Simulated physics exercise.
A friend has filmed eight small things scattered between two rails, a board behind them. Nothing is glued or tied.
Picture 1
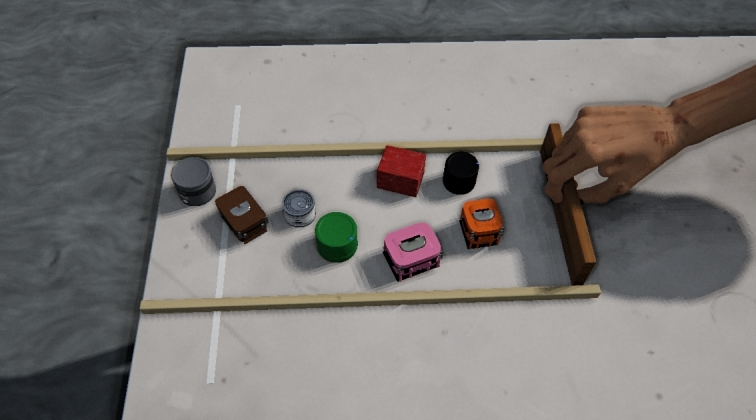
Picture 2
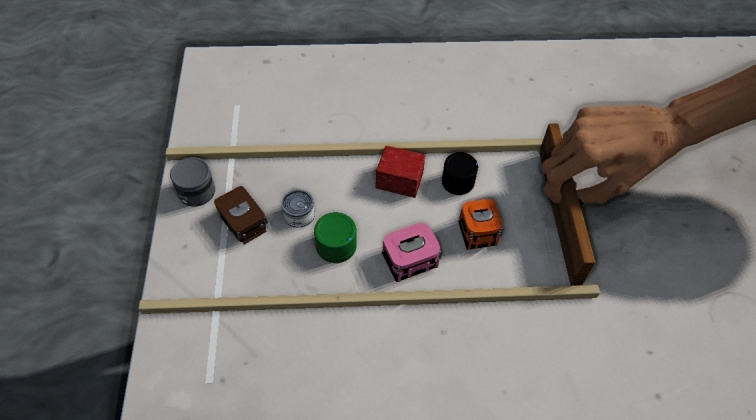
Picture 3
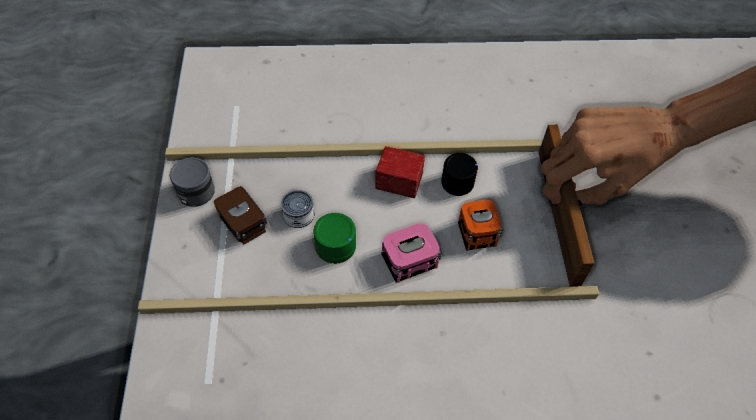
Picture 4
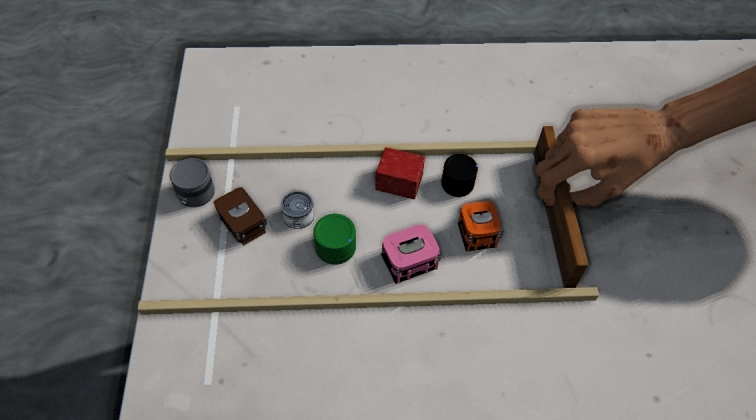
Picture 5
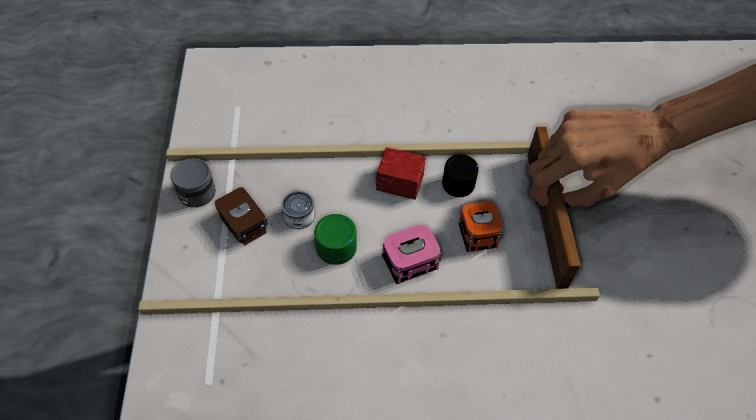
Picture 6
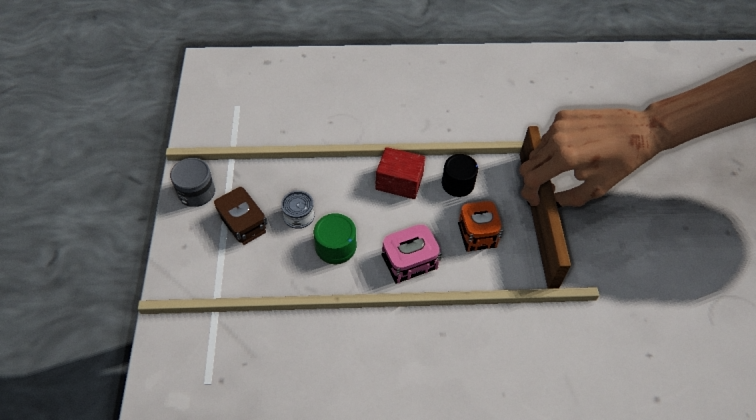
A hand slides a wooden board slightly left between two rails, while eight small objects stay still.
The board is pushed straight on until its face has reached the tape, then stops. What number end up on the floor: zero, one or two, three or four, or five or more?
As it turns out, the number that fall off is one or two.
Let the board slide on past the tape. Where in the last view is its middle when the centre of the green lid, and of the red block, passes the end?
Its middle is around (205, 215) and around (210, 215).
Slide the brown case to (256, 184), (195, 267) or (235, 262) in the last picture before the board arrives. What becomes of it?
The brown case remains up; does not fall; holds on.
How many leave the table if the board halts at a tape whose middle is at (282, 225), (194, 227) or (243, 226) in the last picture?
In that order 0, 4 and 1.
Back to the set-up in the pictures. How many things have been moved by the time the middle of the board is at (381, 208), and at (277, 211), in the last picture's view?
By then 5, and 8.
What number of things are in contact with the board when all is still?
That makes 4.
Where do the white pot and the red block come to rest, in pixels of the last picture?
First (210, 204), then (175, 167).
A little later, none off yet; grey tub at rest near (193, 183); brown case at rest near (241, 216); white pot at rest near (298, 209).
Next, none off yet; grey tub at rest near (193, 183); brown case at rest near (240, 216); white pot shifted a little near (280, 207).
When it is over, the number that fall off is one or two; down, grey tub.
